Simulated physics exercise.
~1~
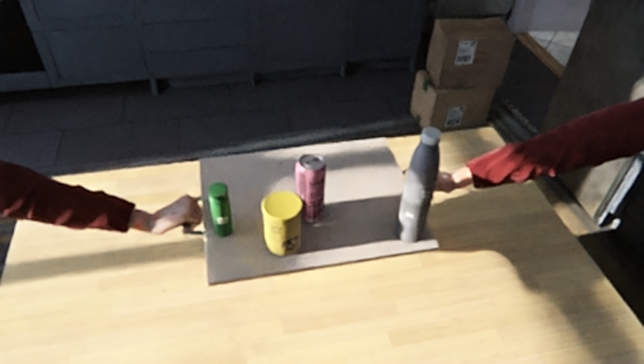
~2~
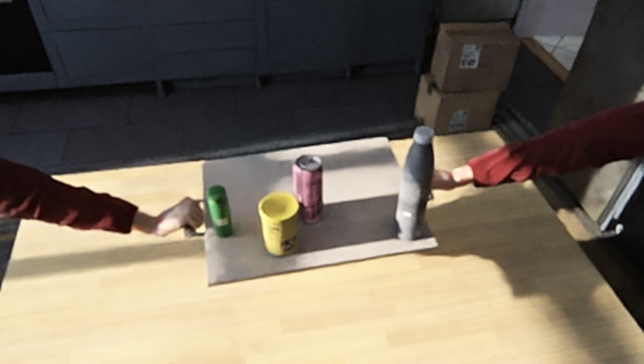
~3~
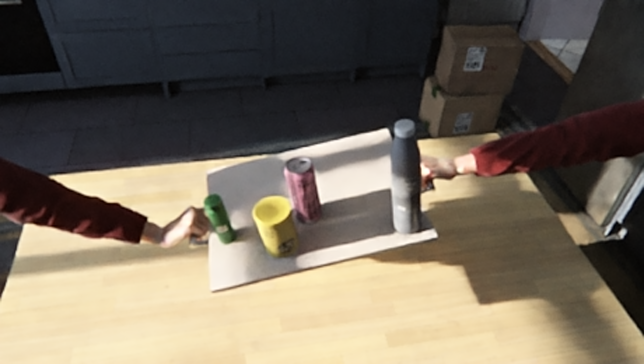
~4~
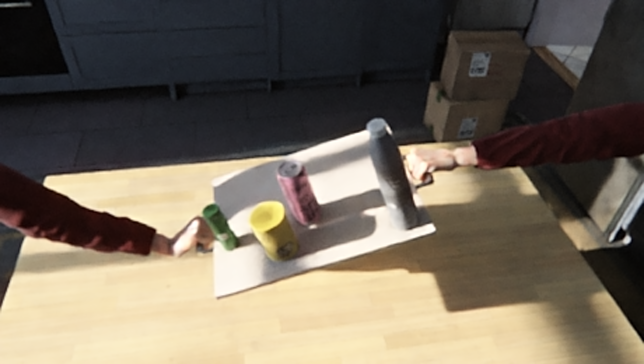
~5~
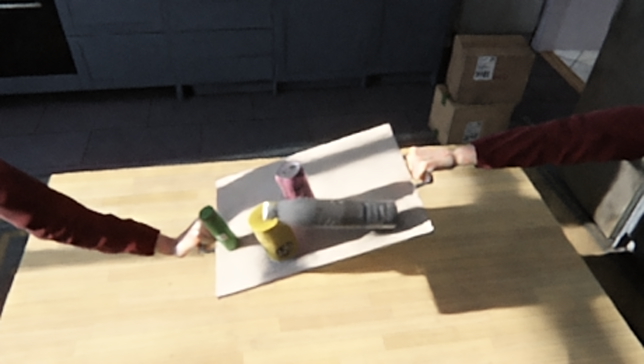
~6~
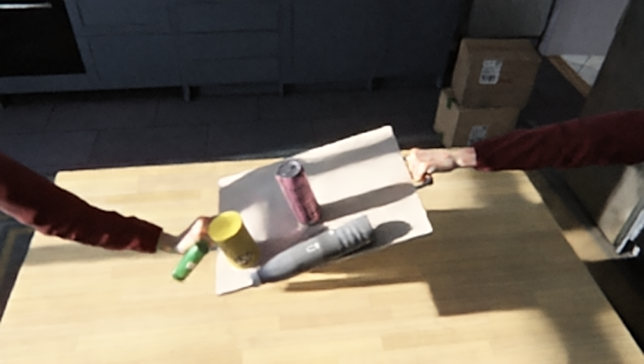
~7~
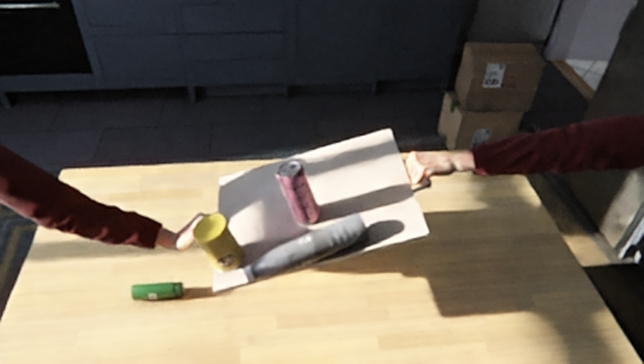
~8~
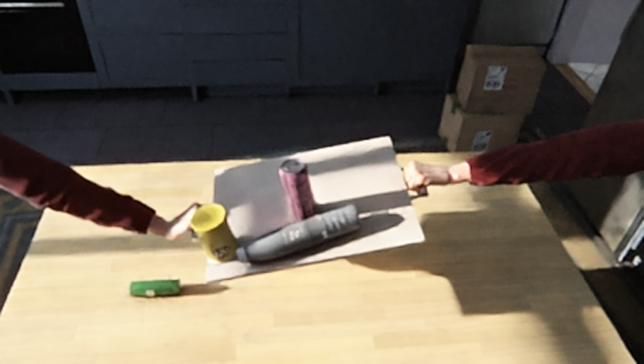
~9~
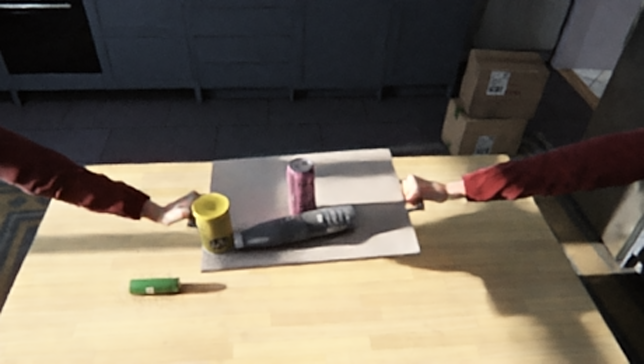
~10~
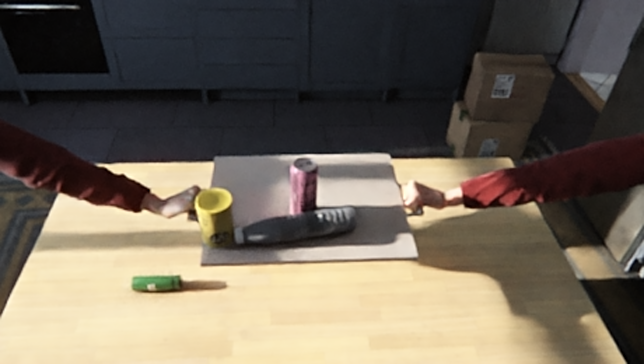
At a pale wooden table in a dim kitchen, two hands in dark red sleeves hold a flat rimless tray carrying a green shaker, a yellow tin, a pink can and a grey bottle, all upright. The right side rises, tilting the tray down to the left, and the bottle topples leftward across it. The green shaker tips off the left edge and lands on its side on the tabletop, while the yellow tin slides toward that edge. The hands level the tray again, leaving the bottle lying between the upright tin and can, with the shaker still on the table.
